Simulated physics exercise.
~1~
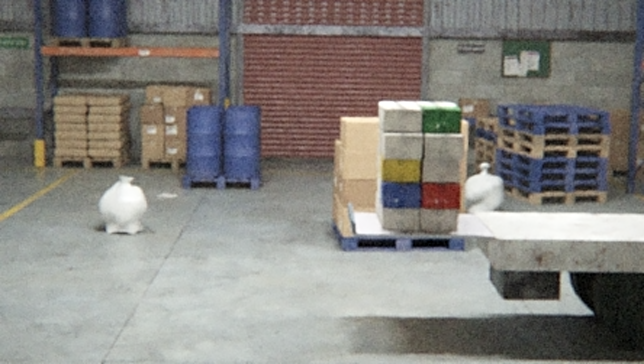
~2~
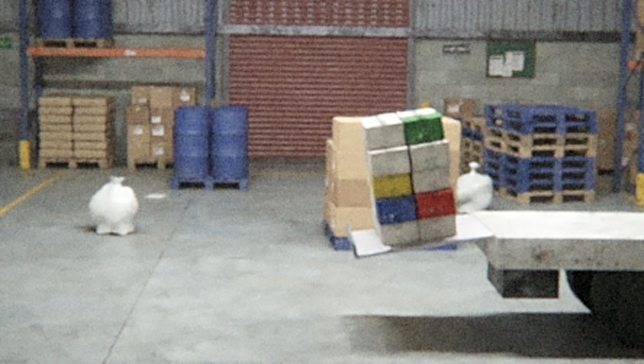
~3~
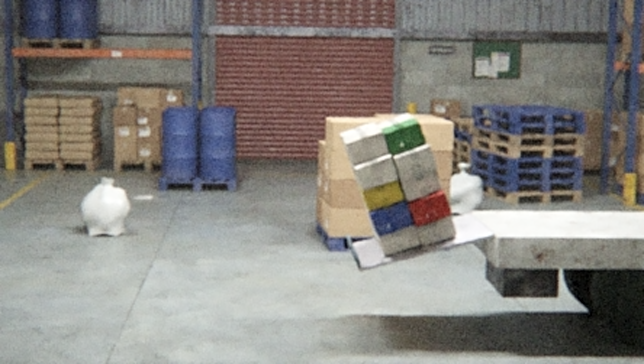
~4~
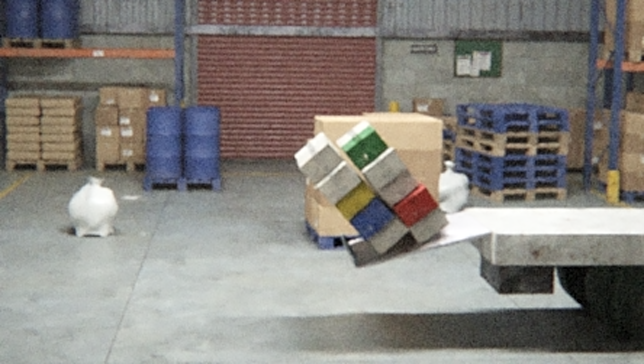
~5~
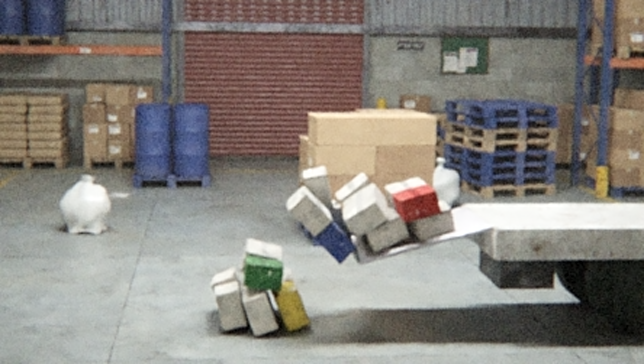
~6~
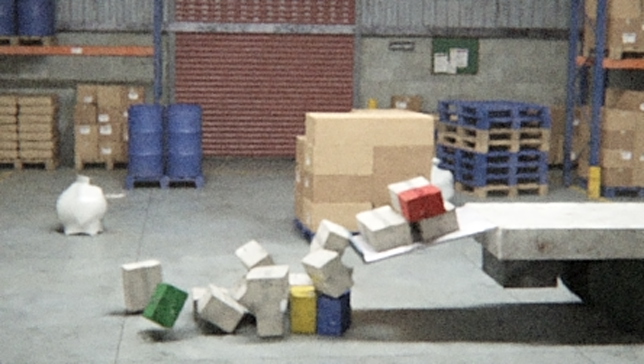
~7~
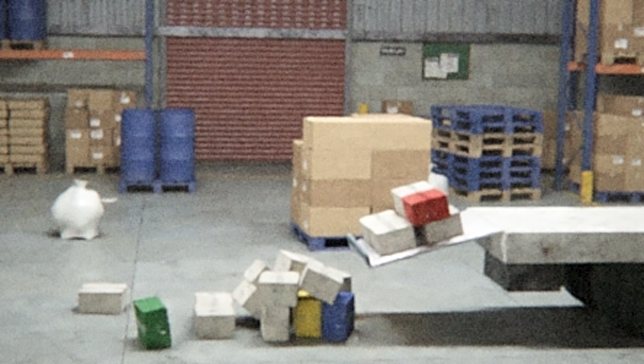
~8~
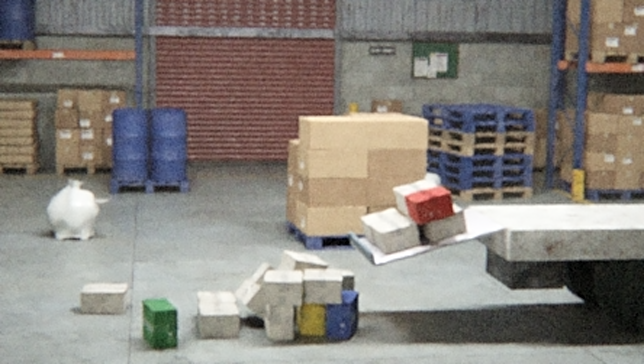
A stack of parcels leans left on a tilting flap, and most tumble onto the floor.
